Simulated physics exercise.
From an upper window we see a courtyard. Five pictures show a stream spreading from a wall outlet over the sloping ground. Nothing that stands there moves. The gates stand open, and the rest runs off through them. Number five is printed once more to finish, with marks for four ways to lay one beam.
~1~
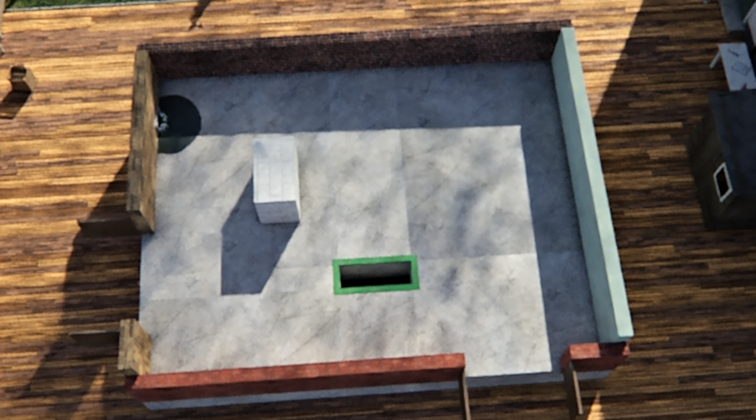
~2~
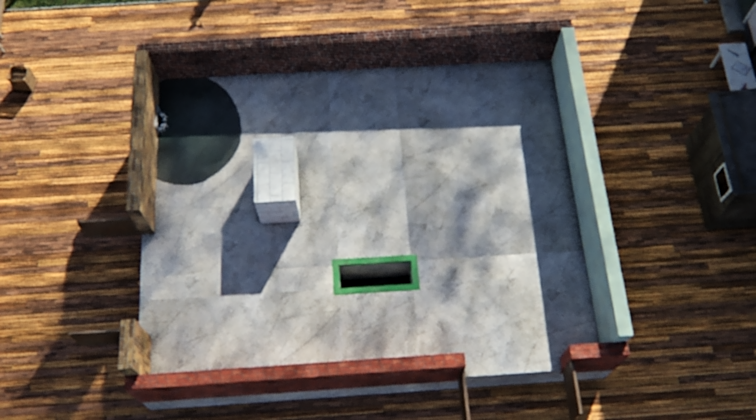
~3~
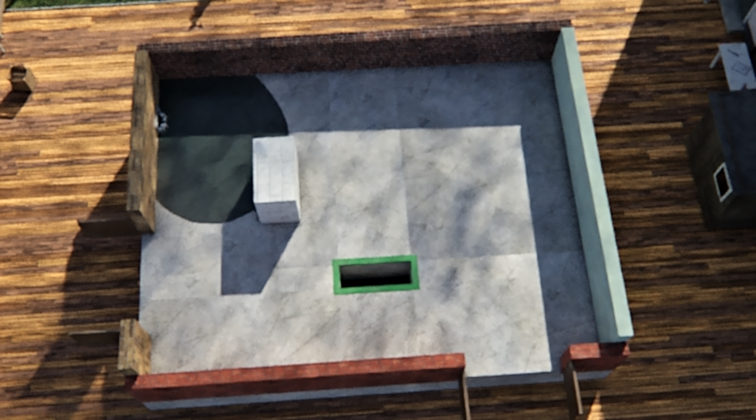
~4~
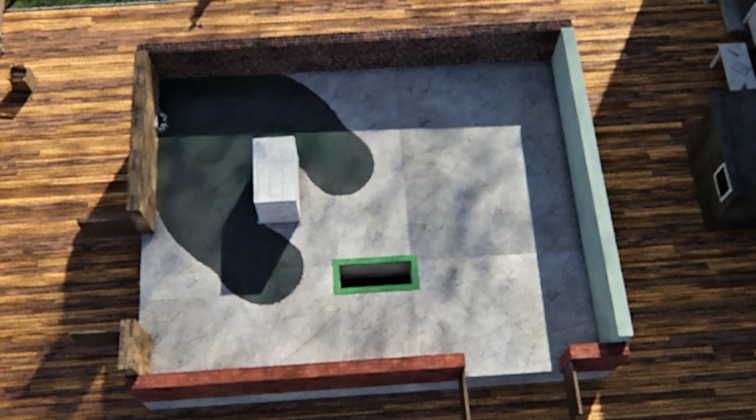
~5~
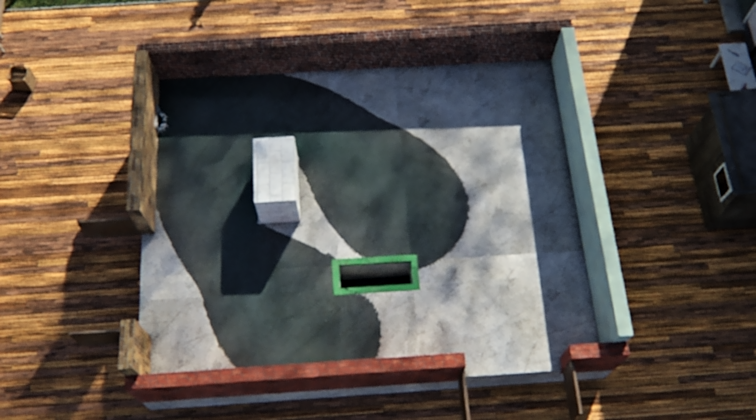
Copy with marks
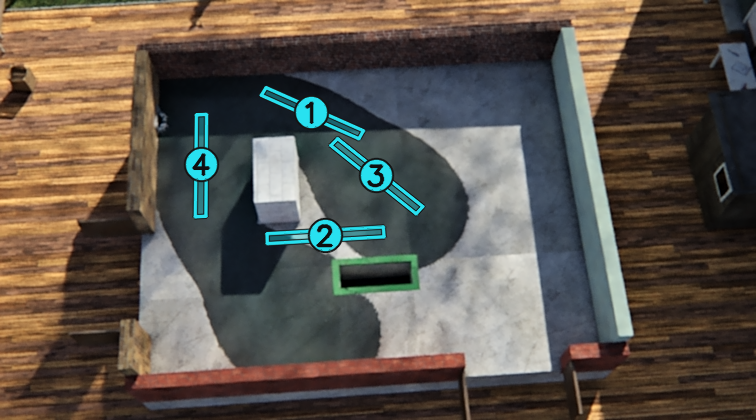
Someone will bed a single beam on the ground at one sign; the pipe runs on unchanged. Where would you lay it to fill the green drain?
Use position 3.
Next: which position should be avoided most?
2 it is.
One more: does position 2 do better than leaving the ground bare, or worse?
Worse.
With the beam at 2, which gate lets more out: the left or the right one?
The right gate.
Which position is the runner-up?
Position 1.
On the marked copy, 1 from (263, 91) to (361, 134); 2 from (267, 238) to (383, 231); 3 from (334, 142) to (419, 210); 4 from (200, 216) to (201, 114).
Choosing 1, about 13 % of the stream goes into the green drain, about 86 % out by the gates.
Choosing 2, about 3 % of the stream goes into the green drain, about 96 % out by the gates.
Choosing 3, about 20 % of the stream goes into the green drain, about 79 % out by the gates.
Choosing 4, about 9 % of the stream goes into the green drain, about 89 % out by the gates.
